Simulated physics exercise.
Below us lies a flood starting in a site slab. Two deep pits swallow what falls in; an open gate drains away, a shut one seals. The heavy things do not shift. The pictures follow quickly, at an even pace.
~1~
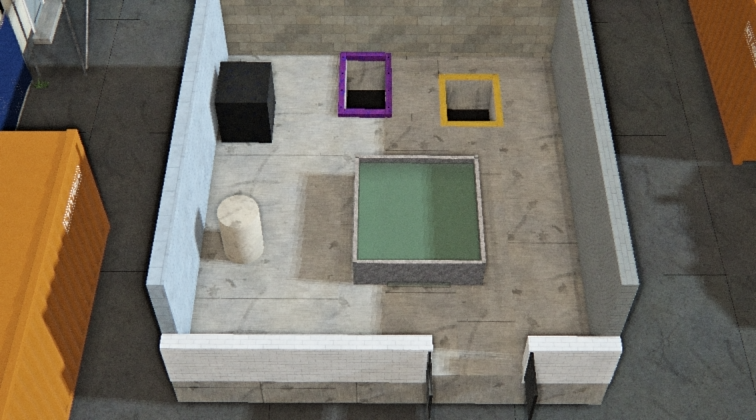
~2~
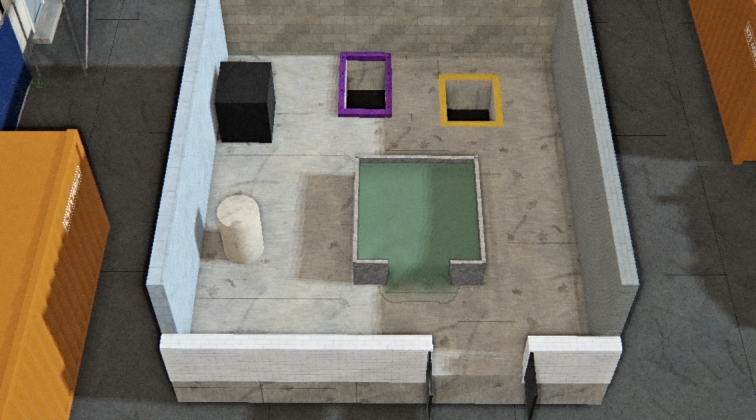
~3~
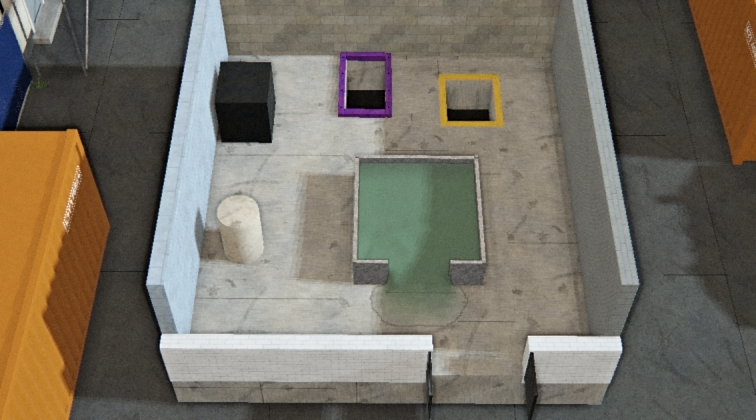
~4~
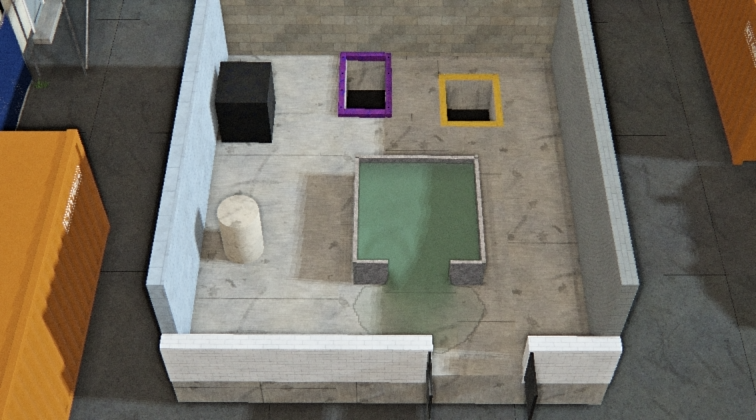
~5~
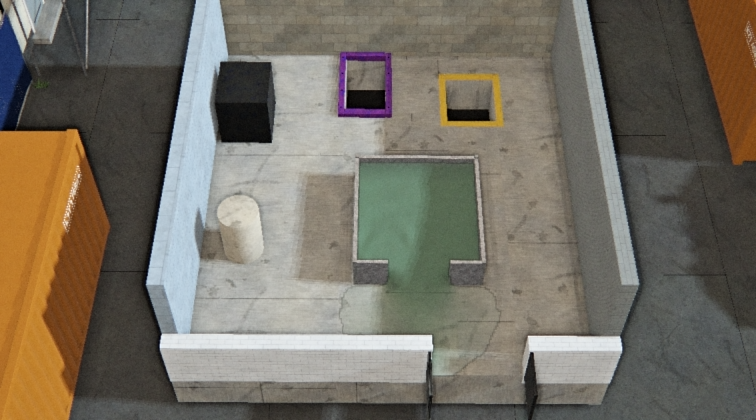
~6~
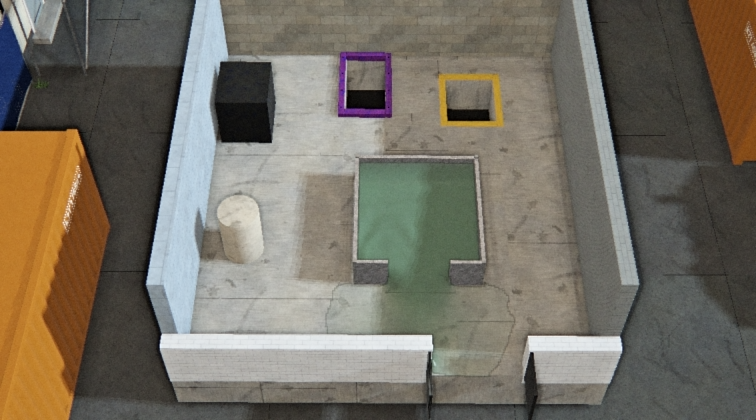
Green water pours through a gap in the tank's front wall and spreads across the slab.
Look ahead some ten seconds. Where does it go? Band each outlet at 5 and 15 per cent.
One by one: The gate takes more than 15 %; the yellow pit takes less than 5 %; the purple pit takes less than 5 %.
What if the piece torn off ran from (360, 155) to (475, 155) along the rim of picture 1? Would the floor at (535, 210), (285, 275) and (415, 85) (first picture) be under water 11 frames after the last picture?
In turn: Not flooded, free of water, covered.
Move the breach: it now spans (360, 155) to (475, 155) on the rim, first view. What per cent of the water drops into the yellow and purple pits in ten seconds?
Per cent: Yellow 40, purple 14.
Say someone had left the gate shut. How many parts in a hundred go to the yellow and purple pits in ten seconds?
Parts in a hundred: Yellow 10, purple 0.
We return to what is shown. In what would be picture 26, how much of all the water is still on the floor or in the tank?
Roughly 78 per cent.
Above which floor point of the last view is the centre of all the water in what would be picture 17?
Around (405, 264).
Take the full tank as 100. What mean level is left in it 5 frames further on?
About 74 per cent.
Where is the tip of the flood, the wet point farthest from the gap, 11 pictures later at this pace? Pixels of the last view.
At about (187, 359).
A moment on, water covers 10 % of the floor; the gate 5 %, the yellow pit 0 %, the purple pit 0 %.
Next, water covers 20 % of the floor; the gate 12 %, the yellow pit 0 %, the purple pit 0 %.
Then, water covers 30 % of the floor; the gate 21 %, the yellow pit 0 %, the purple pit 0 %.
Later, water covers 50 % of the floor; the gate 32 %, the yellow pit 0 %, the purple pit 0 %.
In the end, water covers 70 % of the floor; the gate 40 %, the yellow pit 0 %, the purple pit 0 %.
